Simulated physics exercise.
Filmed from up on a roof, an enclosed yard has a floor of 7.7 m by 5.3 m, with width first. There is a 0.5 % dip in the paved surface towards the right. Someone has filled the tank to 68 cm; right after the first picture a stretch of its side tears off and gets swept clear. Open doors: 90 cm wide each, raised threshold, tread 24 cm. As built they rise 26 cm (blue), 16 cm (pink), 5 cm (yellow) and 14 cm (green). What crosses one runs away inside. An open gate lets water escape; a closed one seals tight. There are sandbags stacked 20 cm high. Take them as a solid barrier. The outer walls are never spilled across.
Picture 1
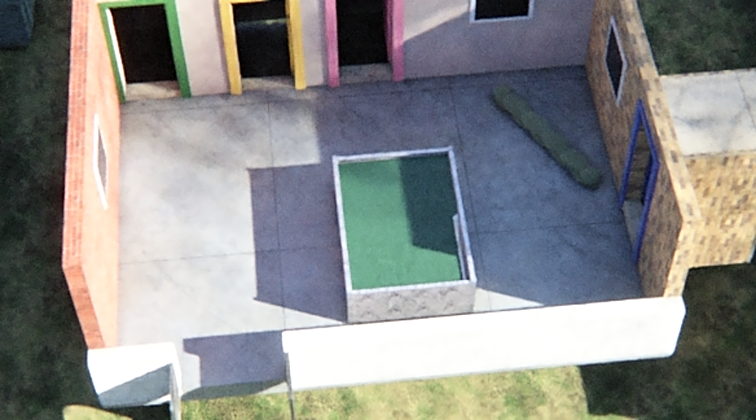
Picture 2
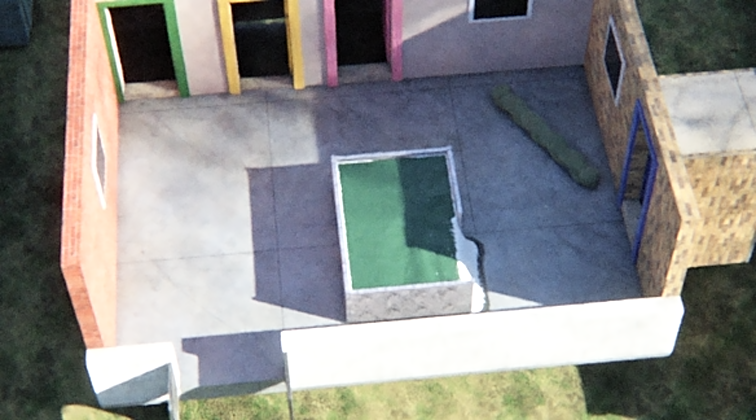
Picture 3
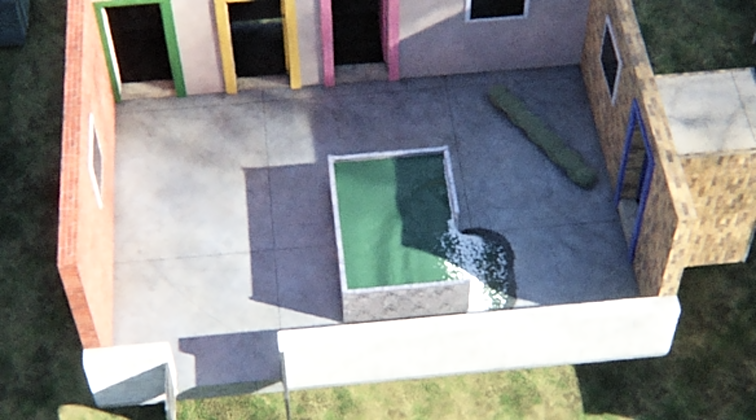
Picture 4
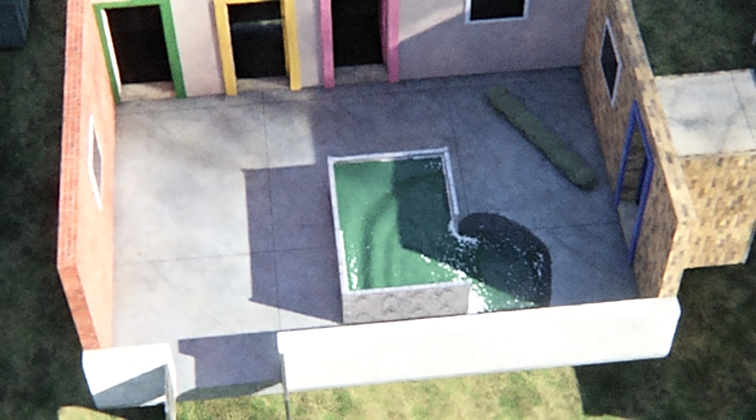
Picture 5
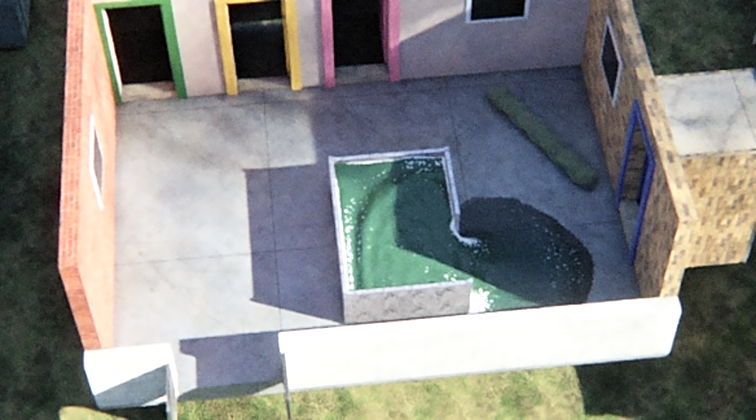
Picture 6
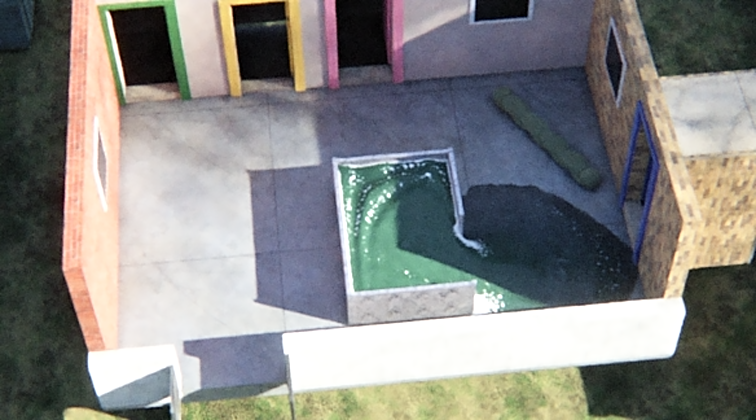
A walled tank of green water splits on its right side and water spreads rightward across the yard.
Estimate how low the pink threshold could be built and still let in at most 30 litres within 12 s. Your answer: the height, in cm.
I would say 7.5 cm or so.
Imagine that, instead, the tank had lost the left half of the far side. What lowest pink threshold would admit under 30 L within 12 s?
With that break, close to 25 cm.
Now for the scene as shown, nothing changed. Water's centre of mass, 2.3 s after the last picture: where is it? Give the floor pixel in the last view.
It lies near (497, 248) in the last picture.
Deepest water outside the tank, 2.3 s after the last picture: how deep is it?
Around 40 centimetres.
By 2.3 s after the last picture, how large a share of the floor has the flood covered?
Wet: Close to 30 %.
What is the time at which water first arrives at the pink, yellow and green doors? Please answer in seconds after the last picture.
Arrival times - pink: 3.4 s; yellow: 4.0 s; green: 5.0 s.
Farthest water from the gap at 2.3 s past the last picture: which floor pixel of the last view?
Lab note: Front tip approx. (578, 69).
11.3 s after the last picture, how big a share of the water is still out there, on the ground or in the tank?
I'd estimate some 96 in a hundred.
Then, 0.7 s after the last picture water covers 20 % of the floor, deepest (56 cm) near (646, 333); it has not reached the pink door.
Then, 2.3 s after the last picture water covers 30 % of the floor, deepest (40 cm) near (597, 188); it has not reached the pink door.
Then, 11.3 s after the last picture water covers 95 % of the floor, deepest (12 cm) near (118, 381); 6 cm at the pink door, 0 litres in over its 16 cm threshold.
At the pink door as built, the water peaked near 14 cm, 4.1 s after the last picture.
Run again over the same 12 s with other heights there, 43 litres in over 6.5 cm, 20 litres over 8.5 cm. The limit of 30 litres is kept from about 7.5 cm up.
